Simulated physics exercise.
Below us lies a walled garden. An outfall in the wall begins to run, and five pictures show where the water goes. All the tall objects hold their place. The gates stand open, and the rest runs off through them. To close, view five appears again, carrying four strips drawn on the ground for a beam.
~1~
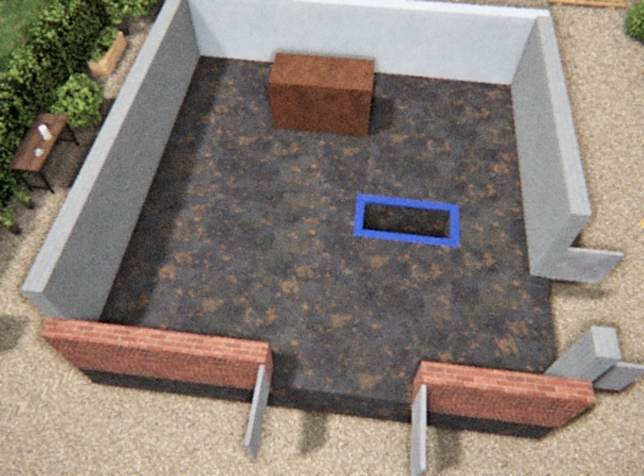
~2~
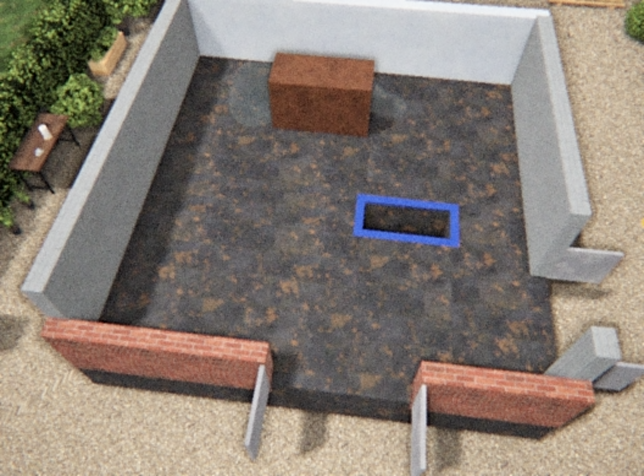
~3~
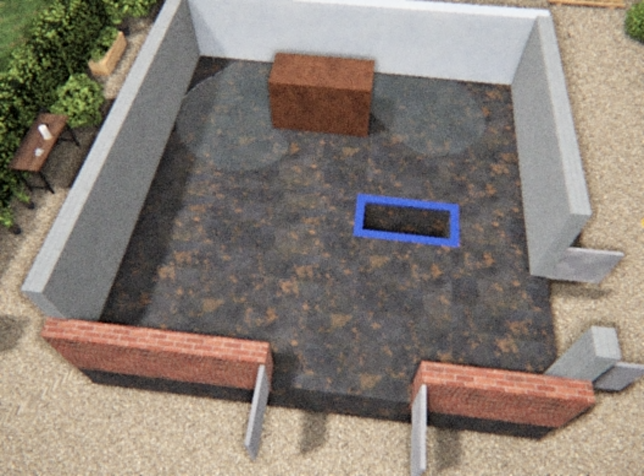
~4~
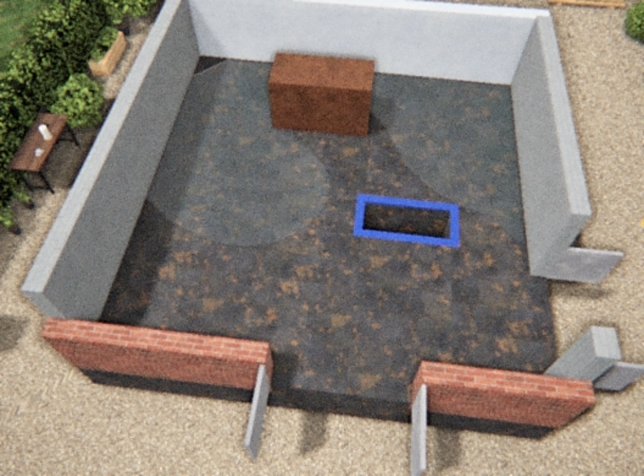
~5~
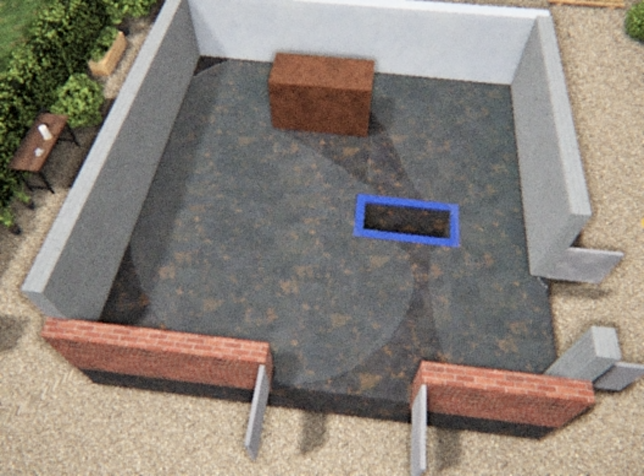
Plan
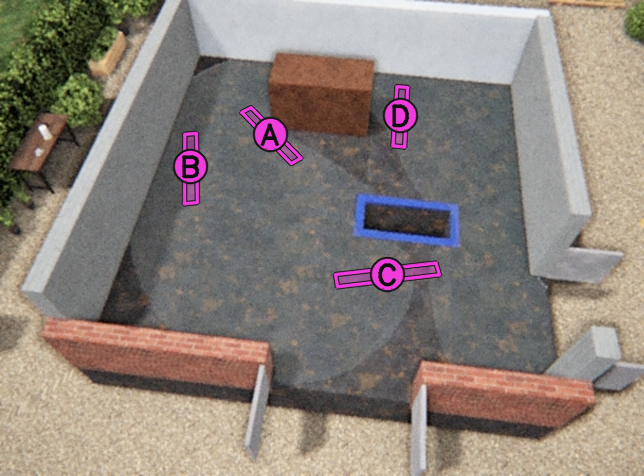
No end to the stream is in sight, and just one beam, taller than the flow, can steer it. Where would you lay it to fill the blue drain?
Place D does it best.
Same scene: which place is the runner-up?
Place C.
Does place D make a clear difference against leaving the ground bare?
Yes.
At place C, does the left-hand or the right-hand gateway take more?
The right gate.
On the marked copy, A from (246, 110) to (296, 160); B from (190, 133) to (190, 203); C from (336, 280) to (437, 268); D from (398, 146) to (402, 87).
Choosing A, about 6 % of the stream runs into the blue drain, about 94 % out by the gates.
Choosing B, about 9 % of the stream runs into the blue drain, about 91 % out by the gates.
Choosing C, about 12 % of the stream runs into the blue drain, about 88 % out by the gates.
Choosing D, about 30 % of the stream runs into the blue drain, about 70 % out by the gates.
